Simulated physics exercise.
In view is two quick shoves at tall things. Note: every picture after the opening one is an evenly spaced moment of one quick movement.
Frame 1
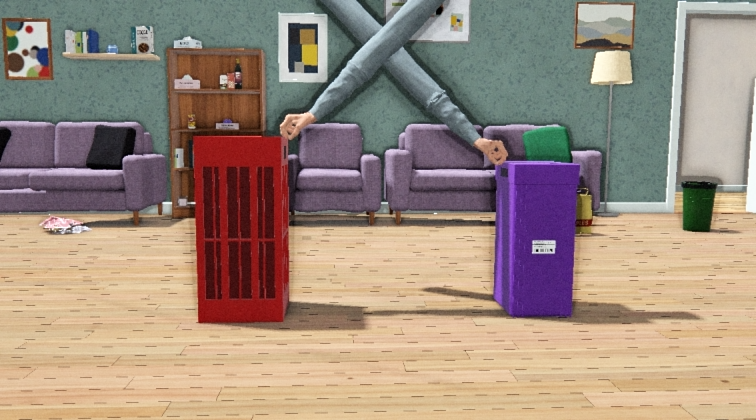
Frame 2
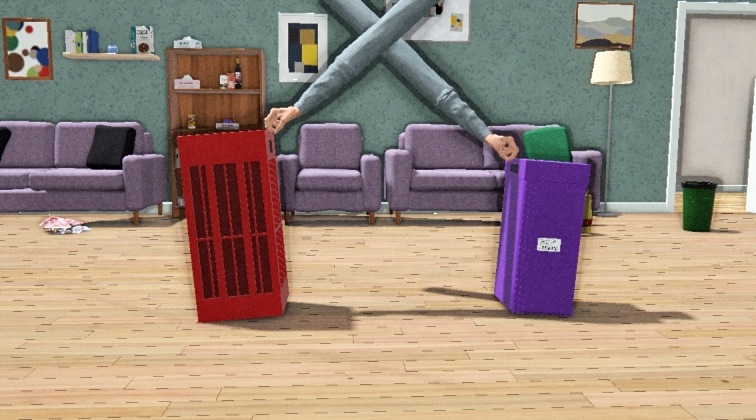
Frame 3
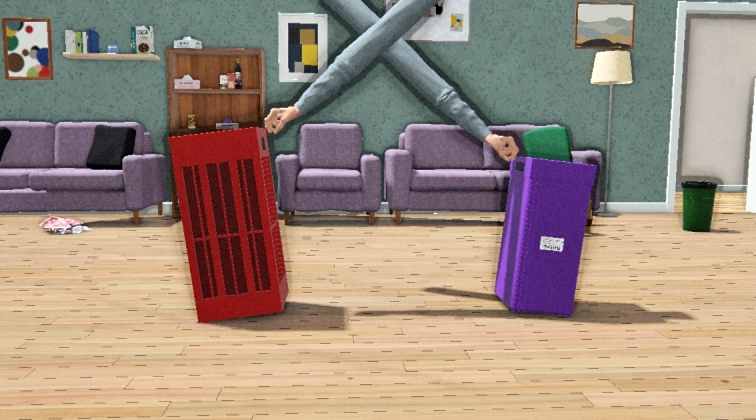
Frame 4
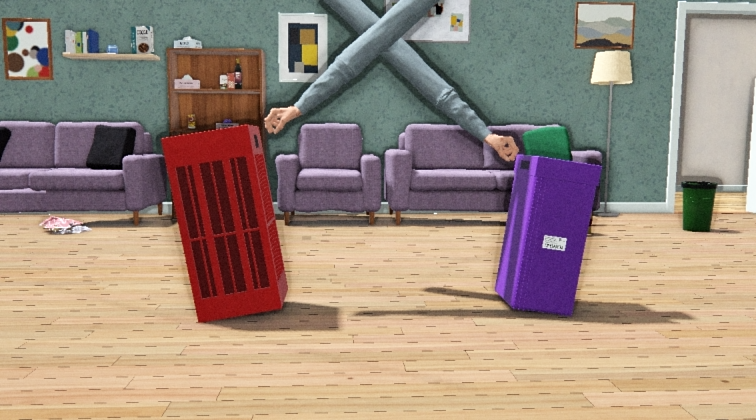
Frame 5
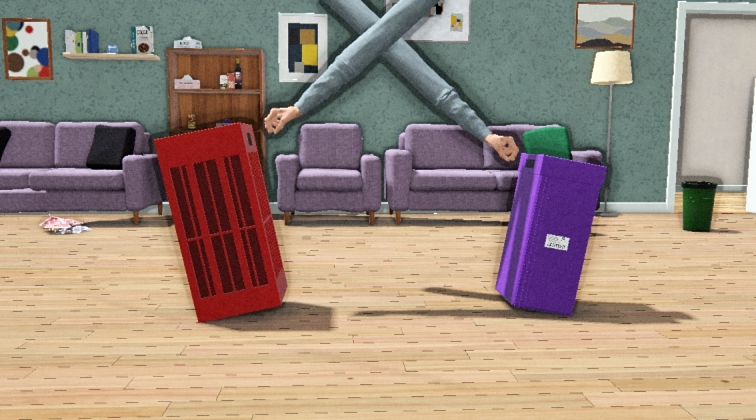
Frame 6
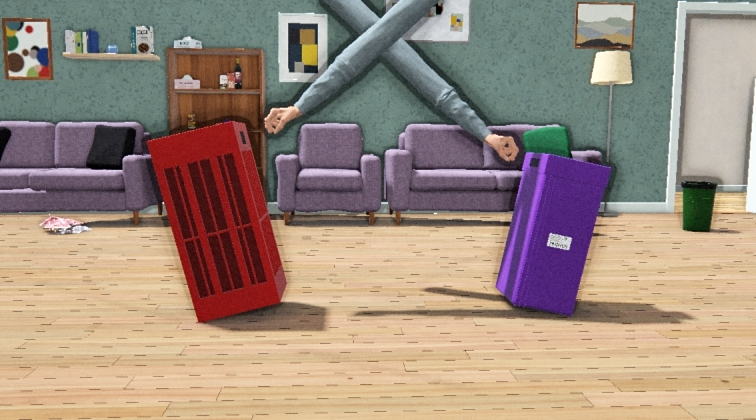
Two crossed arms in grey-blue sleeves reach down from the top of a living room seen from the front, with purple sofas, a wooden shelf and a lamp along a green wall. A tall red crate stands on the wooden floor at left and a tall purple tote at right. The hands shove their tops, and the crate tilts left while the tote tilts slightly less to the right, the camera still.
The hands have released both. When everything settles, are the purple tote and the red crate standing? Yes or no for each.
Purple tote: No; red crate: No.
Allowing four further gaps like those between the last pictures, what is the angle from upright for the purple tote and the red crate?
They'd lean some 18° and 20° from upright.
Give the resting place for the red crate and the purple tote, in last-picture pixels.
The red crate at (116, 274), the purple tote at (632, 277).
Then, 0.30 s after the last picture, purple tote 33° off upright near (577, 231); red crate 43° off upright near (173, 222).
At rest, the purple tote goes down on its side, near (632, 277); the red crate goes down on its side, near (116, 274).
